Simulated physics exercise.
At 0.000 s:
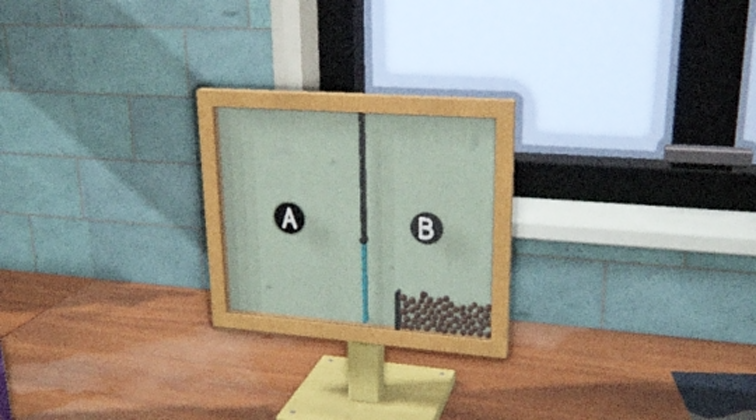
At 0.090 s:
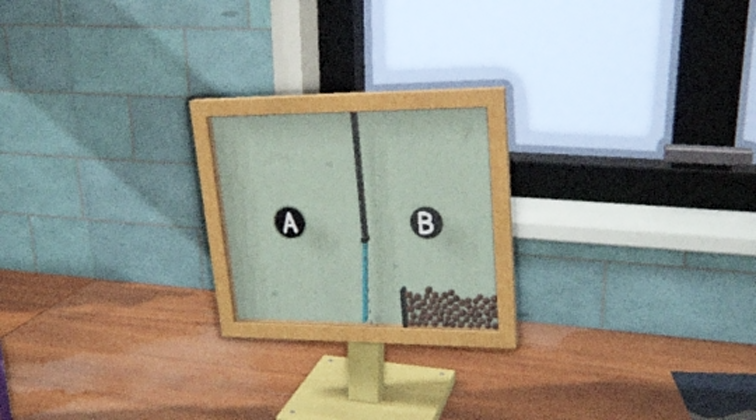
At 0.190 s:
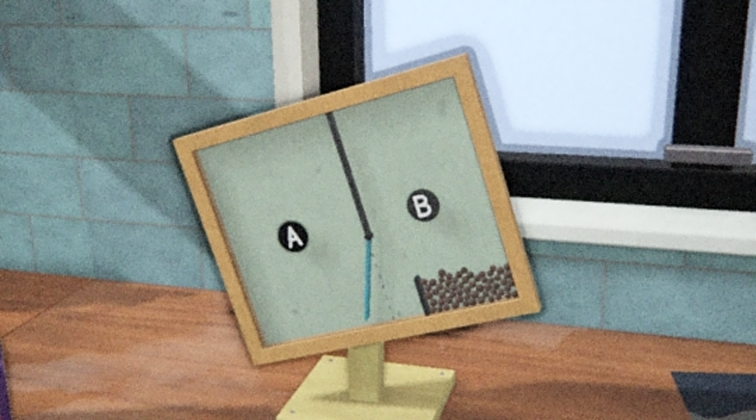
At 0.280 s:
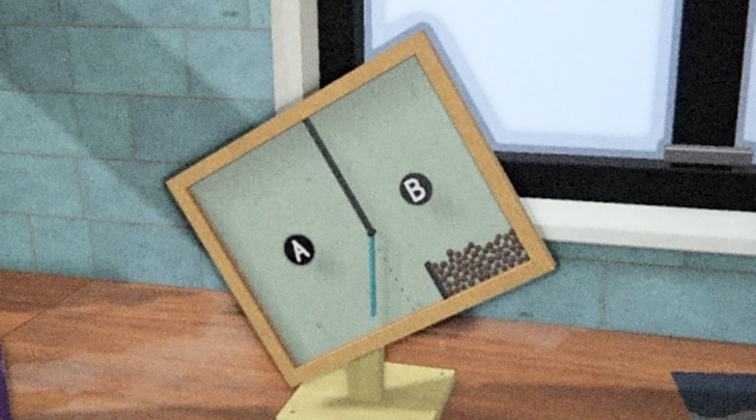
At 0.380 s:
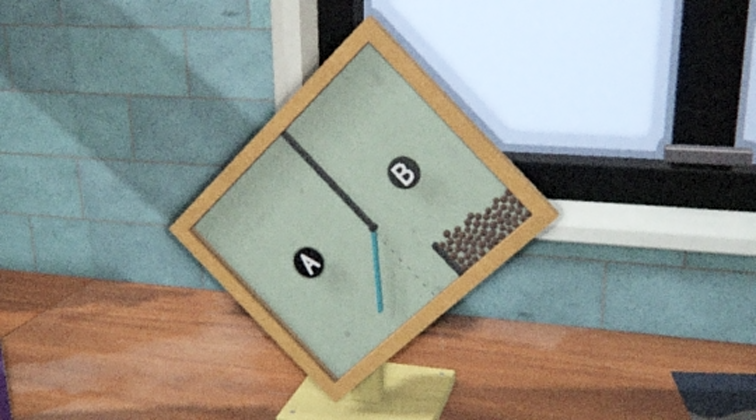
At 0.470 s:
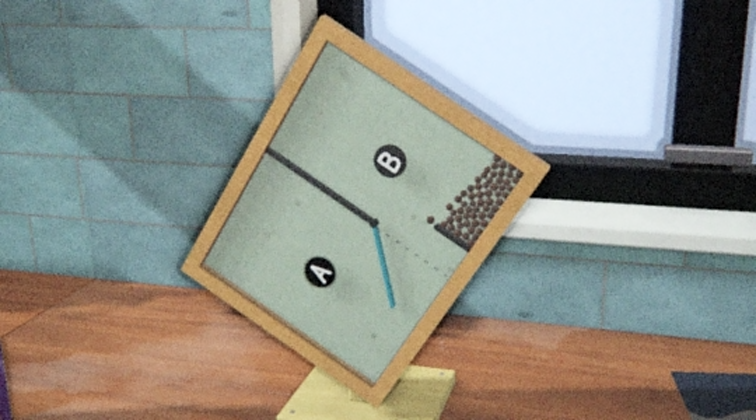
To begin with, a wood-framed clear panel marked A and B stands level on a counter, dark beads heaped behind a short wall at lower right. It turns anticlockwise, slightly then steeply, carrying the beads up the right side, while the turquoise flap hangs nearly upright, finally slanting.
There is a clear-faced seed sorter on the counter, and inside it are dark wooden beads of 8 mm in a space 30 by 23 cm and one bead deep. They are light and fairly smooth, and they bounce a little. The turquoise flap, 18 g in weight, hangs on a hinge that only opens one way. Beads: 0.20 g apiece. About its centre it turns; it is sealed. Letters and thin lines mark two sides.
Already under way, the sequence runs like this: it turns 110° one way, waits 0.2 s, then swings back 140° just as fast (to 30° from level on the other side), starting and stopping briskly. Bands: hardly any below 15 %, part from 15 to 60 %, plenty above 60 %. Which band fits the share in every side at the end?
A: Plenty. B: Part.
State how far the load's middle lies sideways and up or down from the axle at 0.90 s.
Position estimate: Right 4 cm, above 4 cm.
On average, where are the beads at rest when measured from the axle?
Left: About 7 cm; below: About 8 cm.
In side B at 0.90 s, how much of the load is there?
Roughly 70 %.
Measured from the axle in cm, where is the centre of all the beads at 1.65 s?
I'd put it near 3 centimetres to the left and 7 centimetres below.
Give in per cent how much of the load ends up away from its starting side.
About 75 %.
By 0.90 s, it stands 110° anticlockwise; the beads' middle is 4 cm right of and 4 cm above the centre; A 30 %, B 70 %; turquoise flap open 46°.
By 1.65 s, it stands 40° anticlockwise; the beads' middle is 3 cm left of and 7 cm below the centre; A 60 %, B 40 %; turquoise flap open 46°.
By 2.20 s, it stands 30° clockwise; the beads' middle is 9 cm left of and 6 cm below the centre; A 75 %, B 25 %; turquoise flap open 11°.
At rest by 2.8 s, it stands 30° clockwise; A 75 %, B 25 %; turquoise flap open 10°.
